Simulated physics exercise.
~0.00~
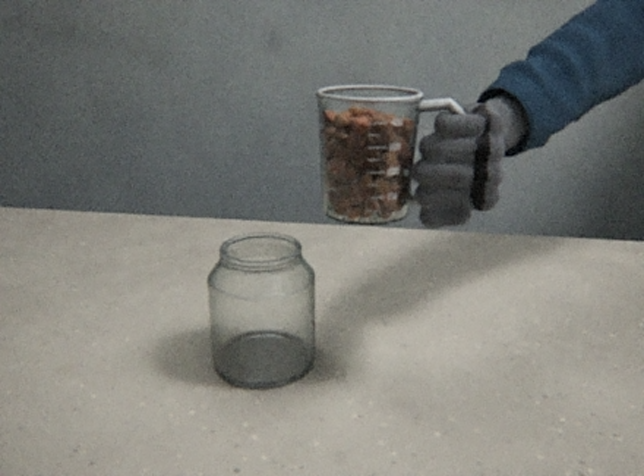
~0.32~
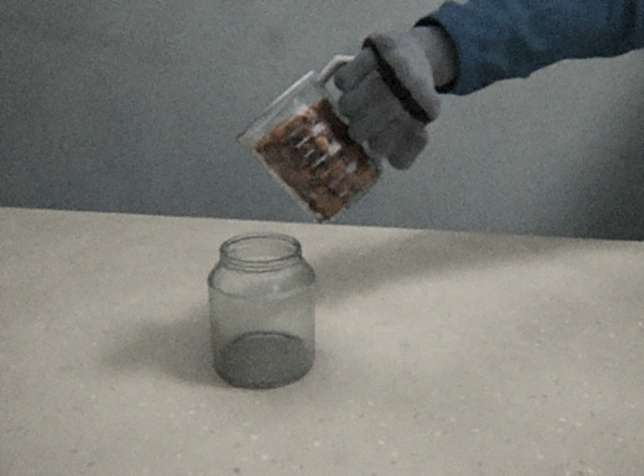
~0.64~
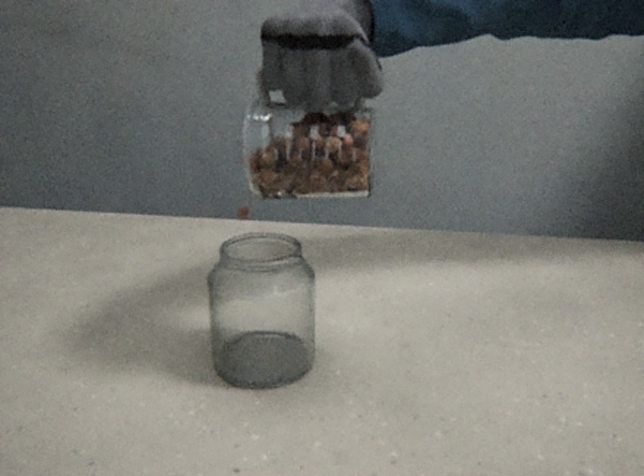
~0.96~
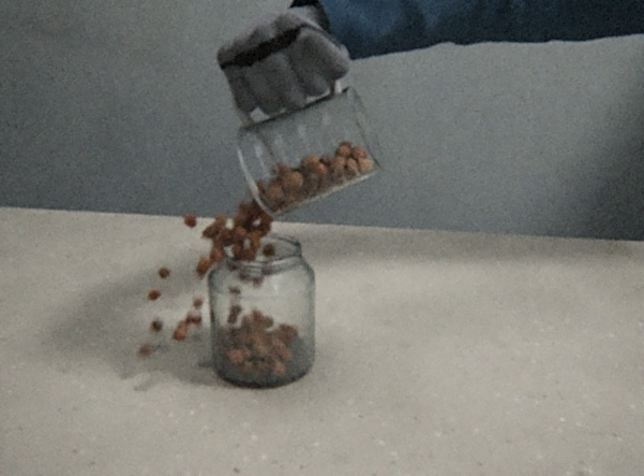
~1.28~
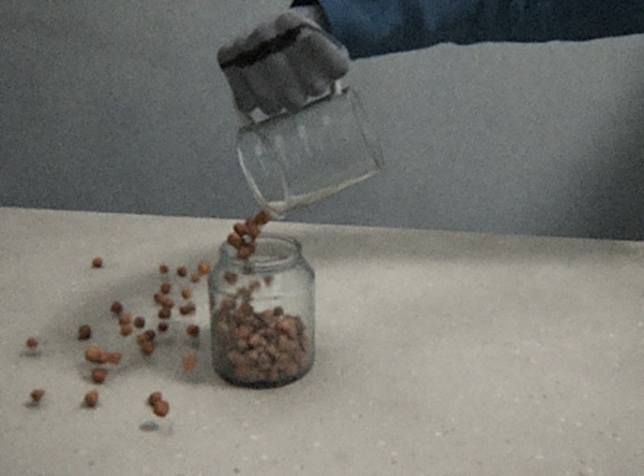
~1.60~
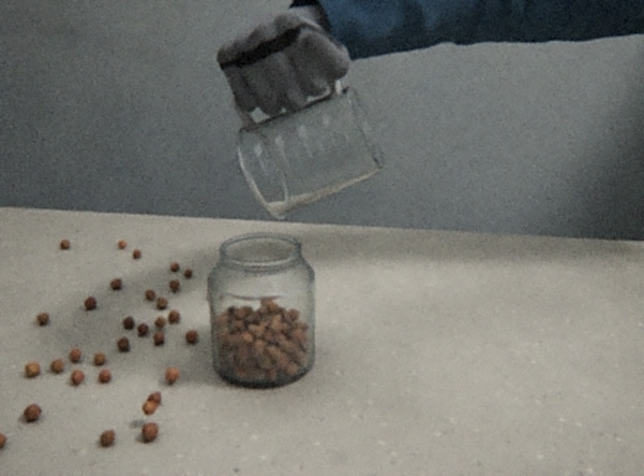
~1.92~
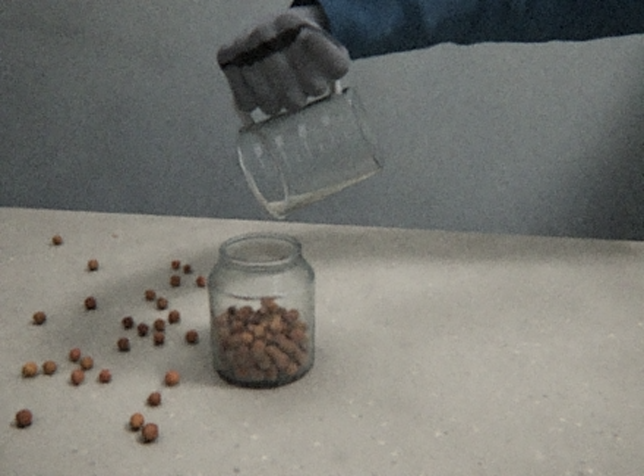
A gloved hand tips hazelnuts from a clear cup into a jar, spilling some leftward.
